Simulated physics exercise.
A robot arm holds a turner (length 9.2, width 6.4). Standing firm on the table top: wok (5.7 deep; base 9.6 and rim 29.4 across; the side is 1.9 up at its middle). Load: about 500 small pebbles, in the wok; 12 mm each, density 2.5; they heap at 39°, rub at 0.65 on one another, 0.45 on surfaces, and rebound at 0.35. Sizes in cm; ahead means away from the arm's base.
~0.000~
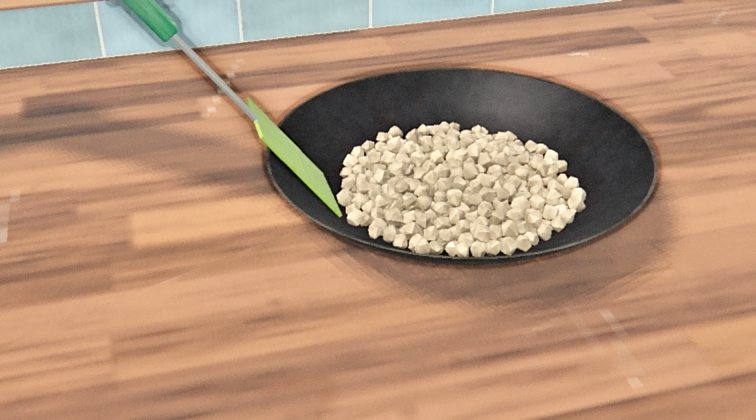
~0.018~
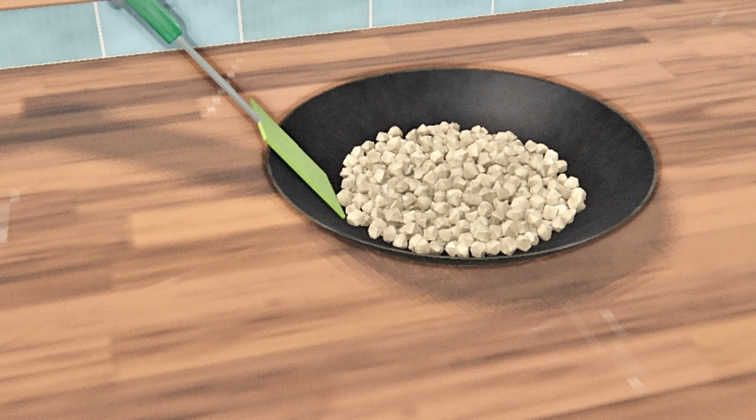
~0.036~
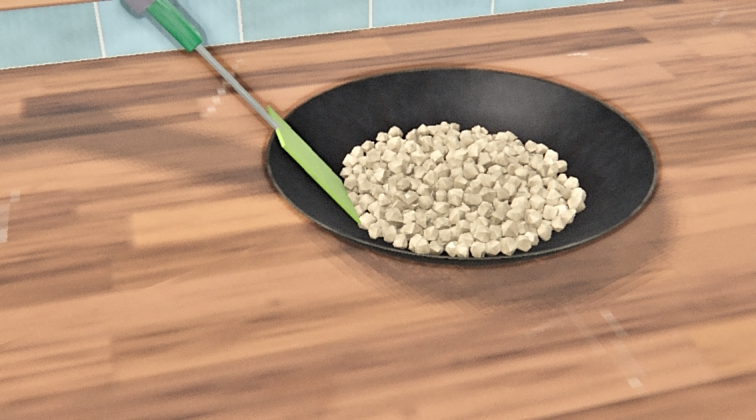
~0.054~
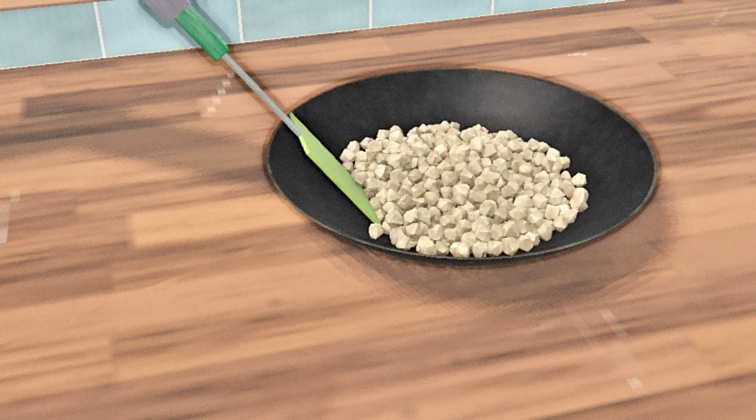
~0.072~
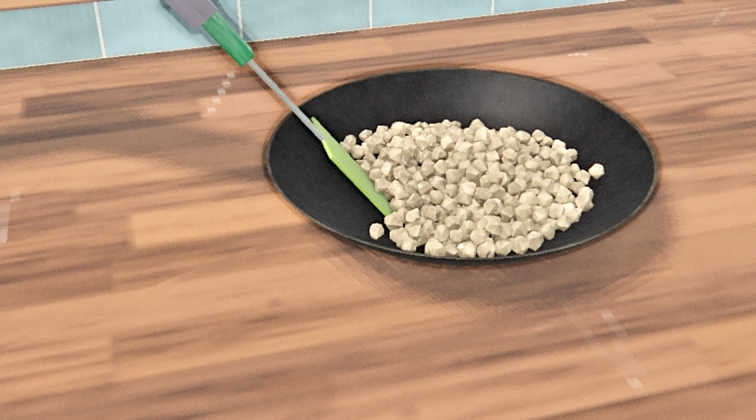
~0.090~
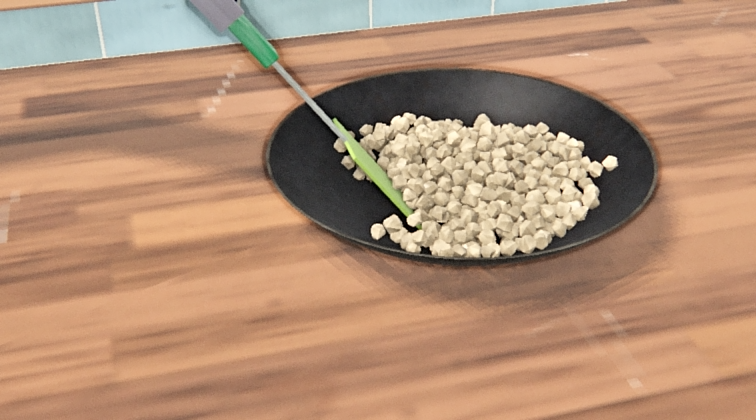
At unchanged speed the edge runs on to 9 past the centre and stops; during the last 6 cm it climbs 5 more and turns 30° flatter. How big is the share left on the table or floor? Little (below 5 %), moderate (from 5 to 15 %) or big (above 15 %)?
On the table or floor the share is big, above 15 %.
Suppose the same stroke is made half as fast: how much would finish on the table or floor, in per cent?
It would be near 10 per cent.
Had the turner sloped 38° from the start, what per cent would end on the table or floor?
It would be near 25 per cent.
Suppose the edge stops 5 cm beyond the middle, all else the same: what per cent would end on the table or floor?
In that case some 5 per cent.
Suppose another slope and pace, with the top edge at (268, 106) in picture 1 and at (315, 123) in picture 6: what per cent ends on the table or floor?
About 10 per cent.
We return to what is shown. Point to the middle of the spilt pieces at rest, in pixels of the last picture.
Near (712, 164).
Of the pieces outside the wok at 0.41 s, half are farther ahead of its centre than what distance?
Some 22 cm.
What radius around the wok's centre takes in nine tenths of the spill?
About 40 cm.
After 0.14 s, sloping 54°, highest piece 6 above the table; 496 in the wok.
After 0.18 s, sloping 44°, highest piece 8 above the table; 496 in the wok.
After 0.41 s, sloping 24°, highest piece 15 above the table; 373 in the wok, 73 on the table or floor, 50 on the blade or in flight.
After 1.46 s, sloping 24°, highest piece 7 above the table; 373 in the wok, 123 on the table or floor.
In the end, 373 in the wok, 123 on the table or floor. That is 25 % on the table or floor.
